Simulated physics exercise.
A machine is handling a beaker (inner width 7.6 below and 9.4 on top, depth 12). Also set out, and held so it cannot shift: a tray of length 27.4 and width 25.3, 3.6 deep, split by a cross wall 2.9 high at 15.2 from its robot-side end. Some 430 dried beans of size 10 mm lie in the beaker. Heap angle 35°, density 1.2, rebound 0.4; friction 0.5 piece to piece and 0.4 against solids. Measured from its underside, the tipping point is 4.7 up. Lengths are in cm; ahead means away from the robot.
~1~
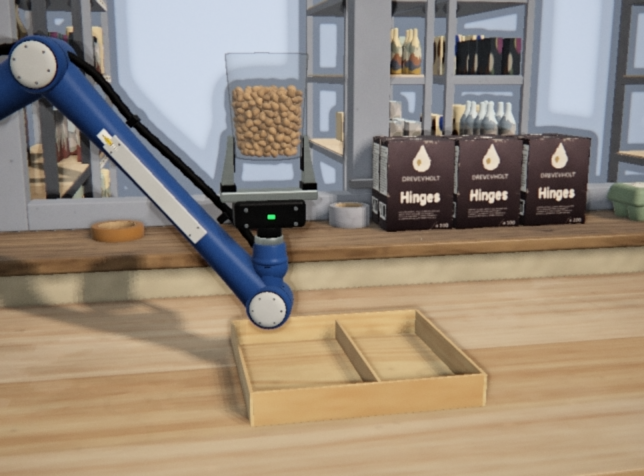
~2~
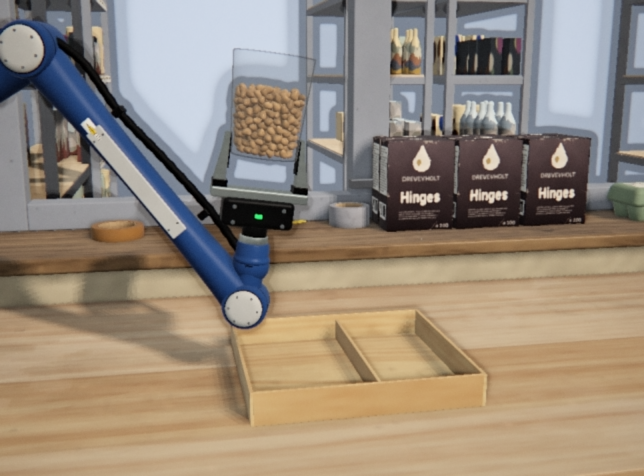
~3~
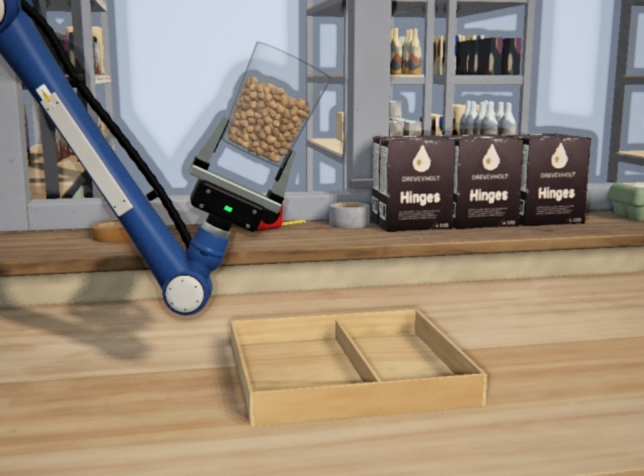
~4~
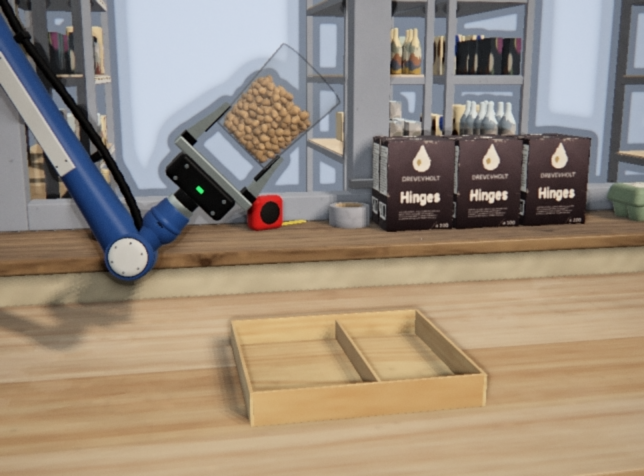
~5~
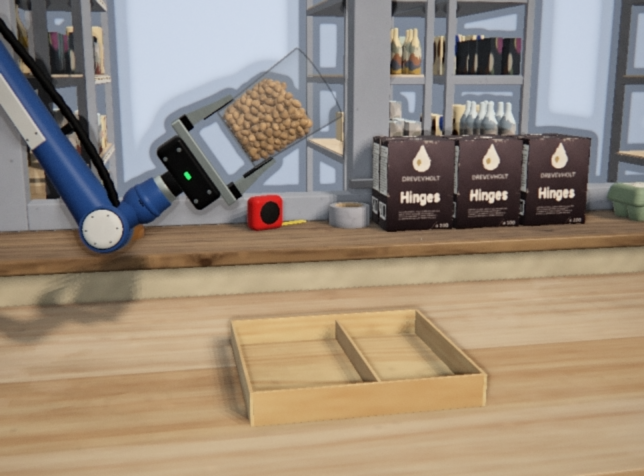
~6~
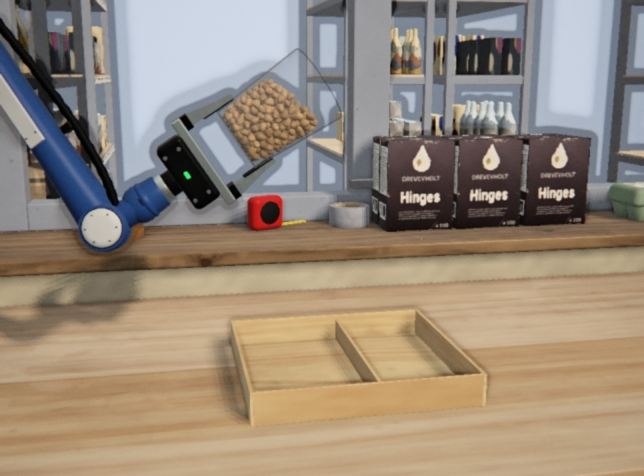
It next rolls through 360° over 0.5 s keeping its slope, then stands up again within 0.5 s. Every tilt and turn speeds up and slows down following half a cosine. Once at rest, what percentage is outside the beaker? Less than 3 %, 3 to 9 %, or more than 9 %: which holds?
The share is less than 3 %.
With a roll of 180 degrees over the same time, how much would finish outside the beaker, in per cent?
Roughly 0 percent, then.
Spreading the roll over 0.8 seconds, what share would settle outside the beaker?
With that change you'd see near 0 per cent.
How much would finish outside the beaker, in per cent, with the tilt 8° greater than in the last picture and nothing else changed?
Estimate: Near 0 %.
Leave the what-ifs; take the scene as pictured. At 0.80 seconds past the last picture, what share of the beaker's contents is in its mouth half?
It comes to around 30 per cent, more or less.
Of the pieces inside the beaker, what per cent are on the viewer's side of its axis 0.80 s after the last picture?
My guess would be around 50 per cent.
Then, 0.40 s later, tipped 57°, highest piece 38 above the table; 426 in the beaker.
Then, 0.80 s later, tipped 20°, highest piece 37 above the table; 426 in the beaker.
Then, 1.20 s later, upright, highest piece 38 above the table; 426 in the beaker.
Then, 1.90 s later, upright, highest piece 38 above the table; 426 in the beaker.
At rest, 426 in the beaker. That is 0 % outside the beaker.
